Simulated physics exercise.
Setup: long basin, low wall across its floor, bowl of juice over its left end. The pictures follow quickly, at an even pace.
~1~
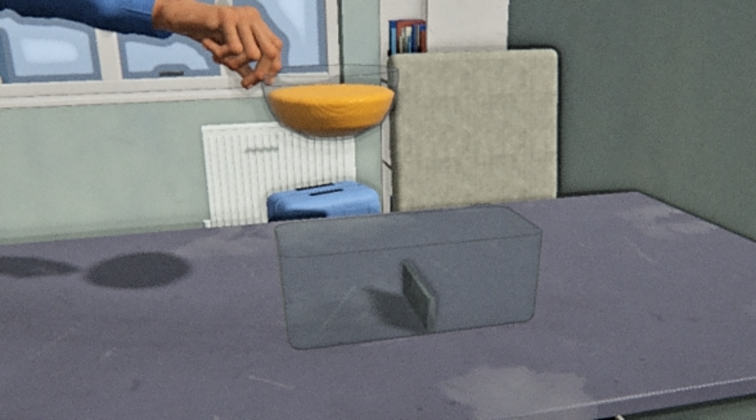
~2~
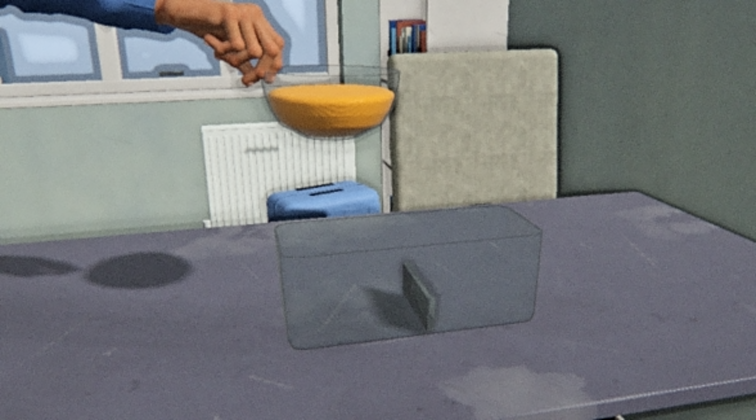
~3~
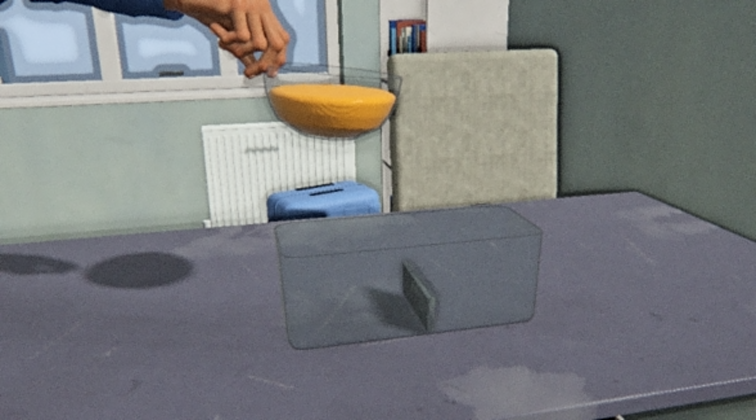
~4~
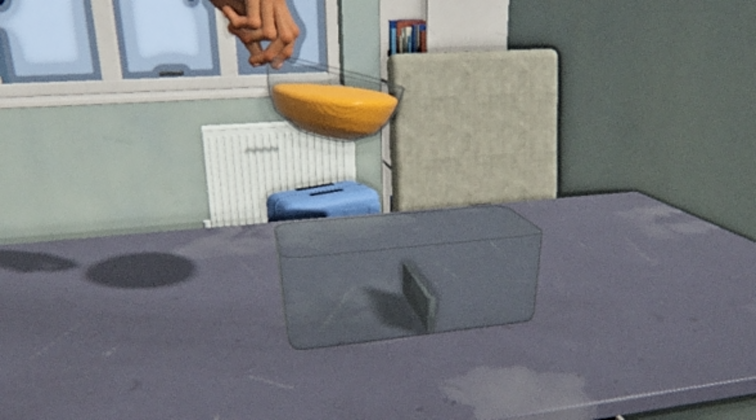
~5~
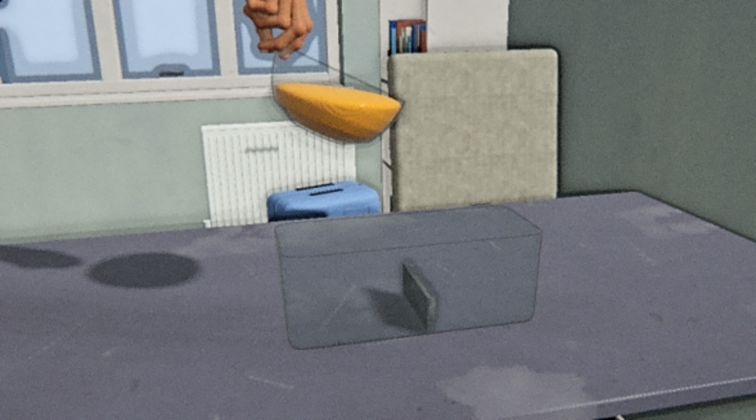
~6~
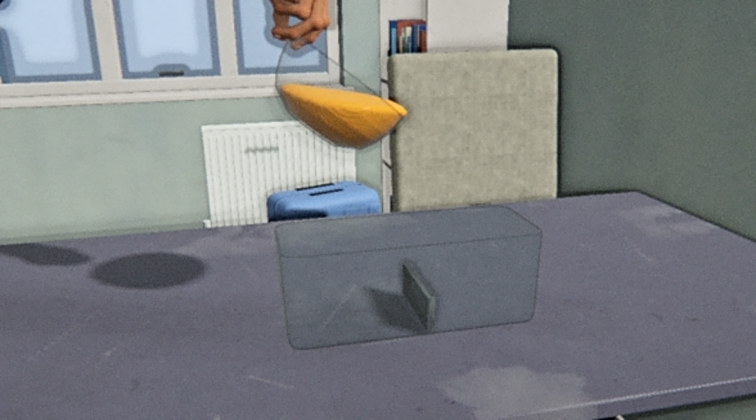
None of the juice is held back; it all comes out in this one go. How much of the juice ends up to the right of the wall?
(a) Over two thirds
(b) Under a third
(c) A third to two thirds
A third to two thirds (c).
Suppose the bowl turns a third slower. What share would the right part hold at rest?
Roughly 65 per cent ends up there.
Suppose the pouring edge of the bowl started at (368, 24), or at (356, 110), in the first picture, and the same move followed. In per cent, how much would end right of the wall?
Around 40 percent first, around 15 percent second.
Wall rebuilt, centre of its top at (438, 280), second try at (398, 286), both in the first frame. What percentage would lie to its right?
It would come to roughly 30 per cent the first time and roughly 65 per cent the second.
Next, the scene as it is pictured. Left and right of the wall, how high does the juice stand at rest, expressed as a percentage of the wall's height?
Once still, it is 30 % on the left and 40 % on the right.
A moment on, the bowl is tipped right over and 7 per cent is still to pour, 2 is left of the wall and 36 right of it.
Next, the bowl is tipped right over and 0 per cent is still to pour, 33 is left of the wall and 56 right of it.
Then the bowl is tipped right over and 1 per cent is still to pour, 37 is left of the wall and 50 right of it.
Later the bowl is tipped right over and 0 per cent is still to pour, 40 is left of the wall and 55 right of it.
Finally, 40 per cent lies left of the wall, 55 right of it and 5 outside.
